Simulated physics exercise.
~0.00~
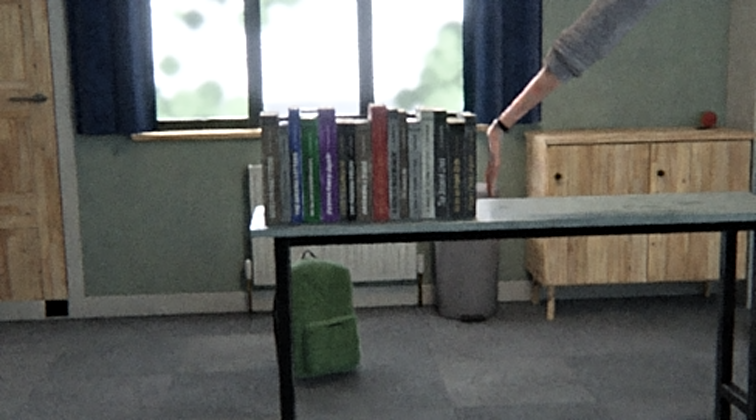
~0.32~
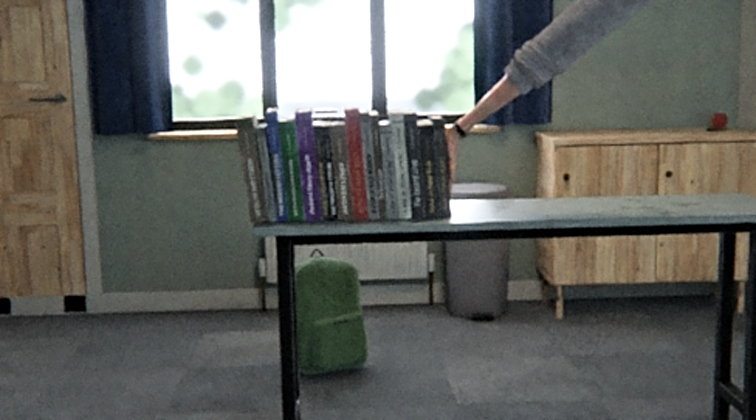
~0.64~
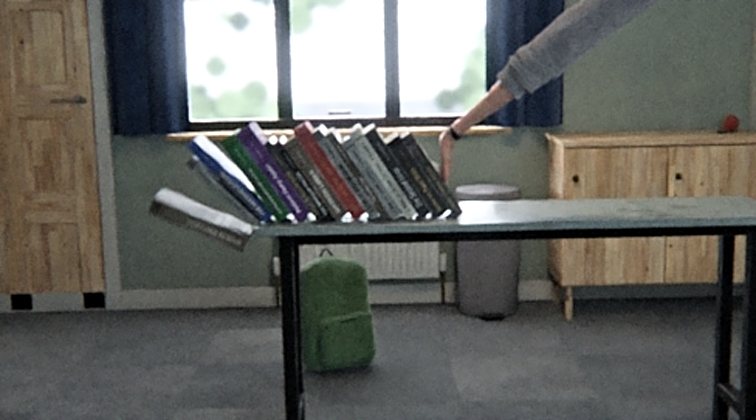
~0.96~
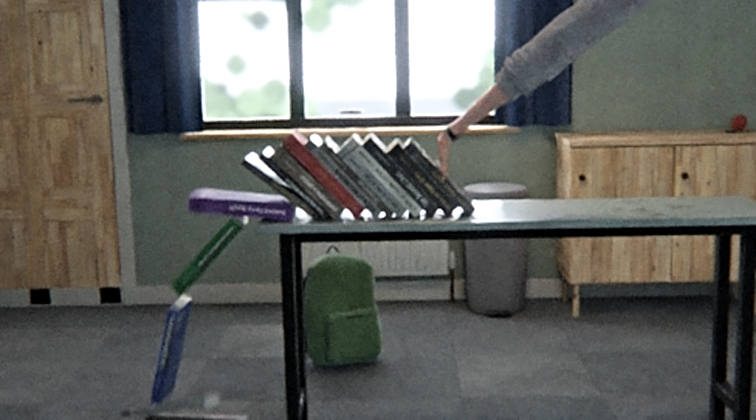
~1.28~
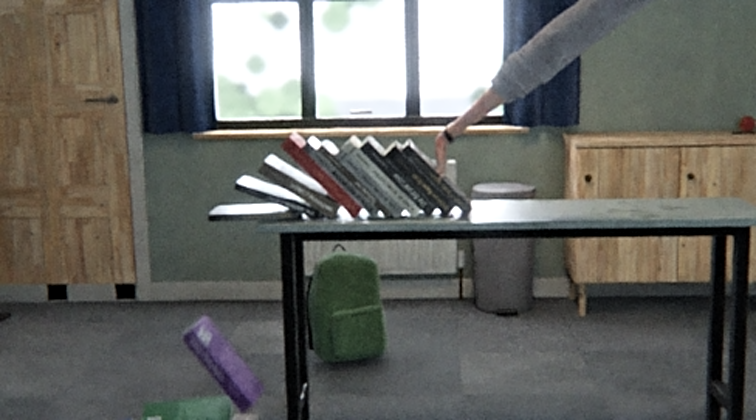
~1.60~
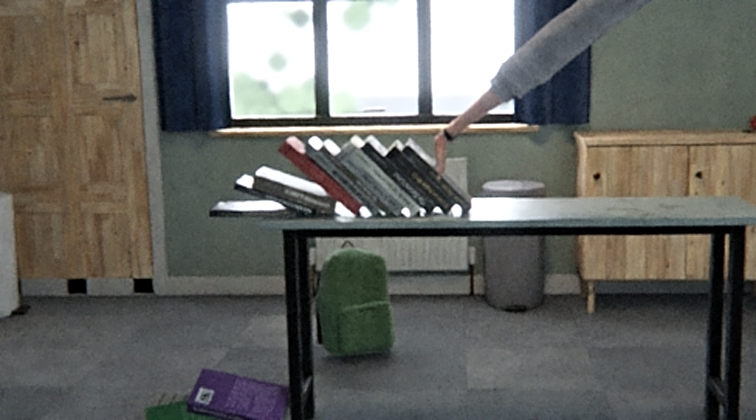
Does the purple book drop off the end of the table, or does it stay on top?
The purple book drops off the left end of the table and ends up lying on the floor by the green book.
